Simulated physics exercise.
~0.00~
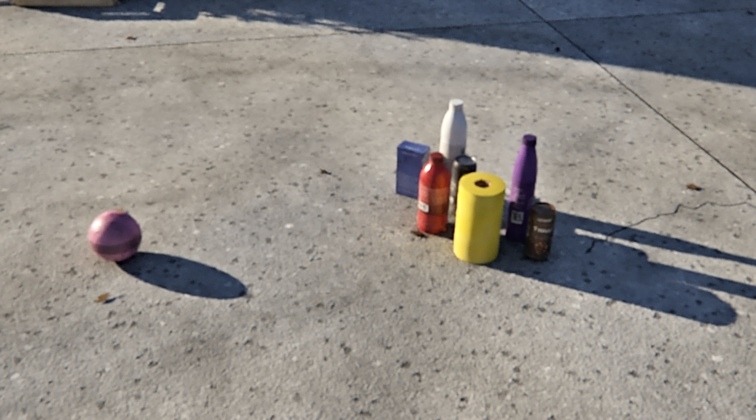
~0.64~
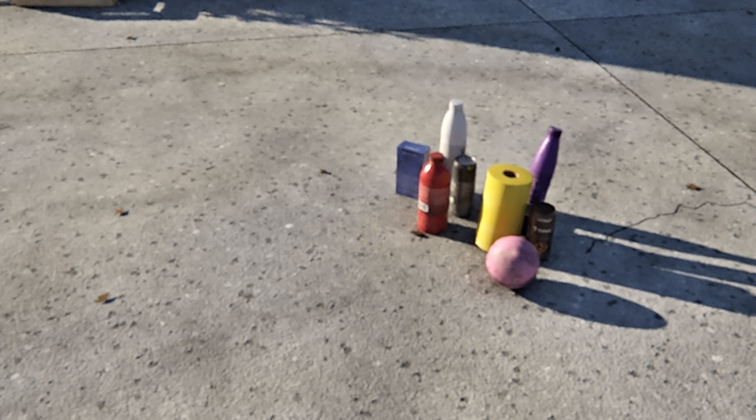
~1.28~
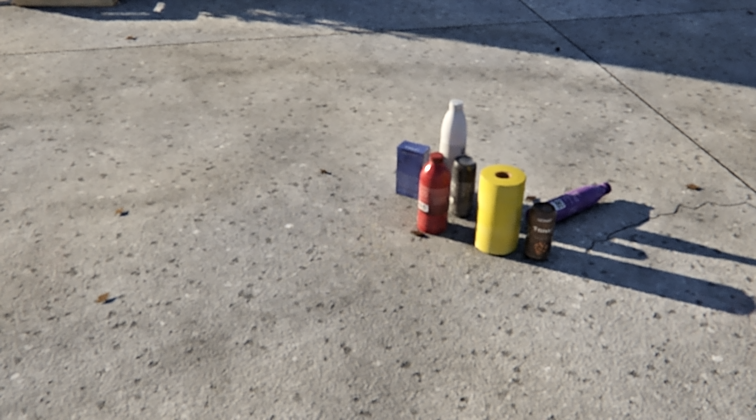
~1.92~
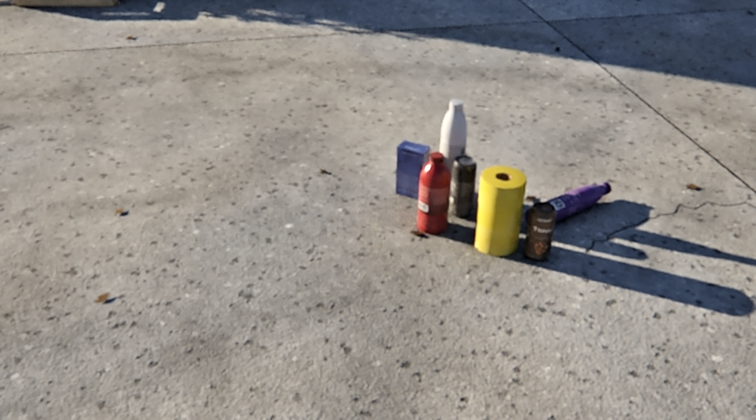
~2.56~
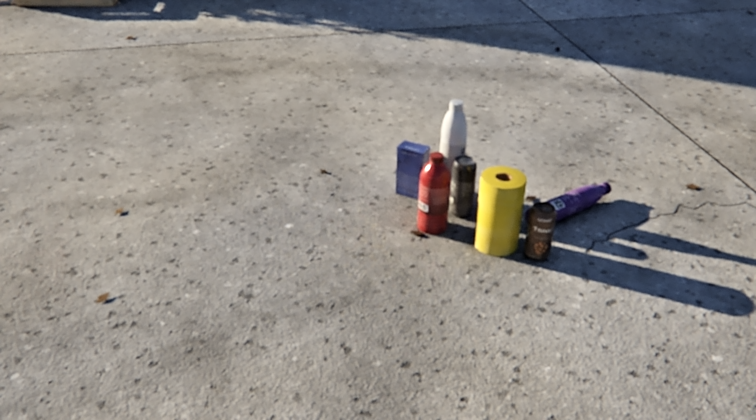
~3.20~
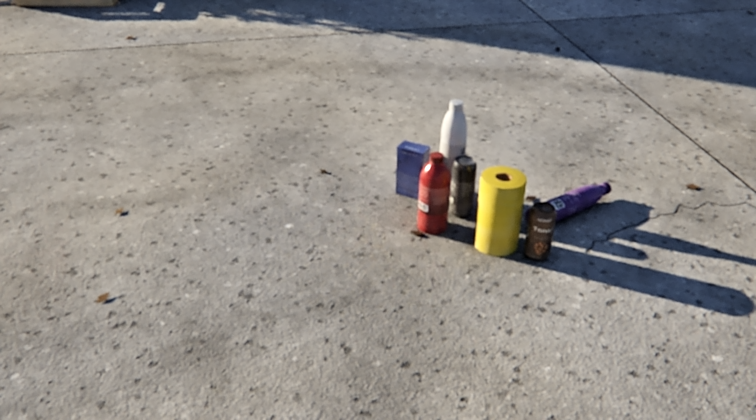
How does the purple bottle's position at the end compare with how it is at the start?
At the start the purple bottle stands upright among the other objects, but at the end it lies on its side on the ground.
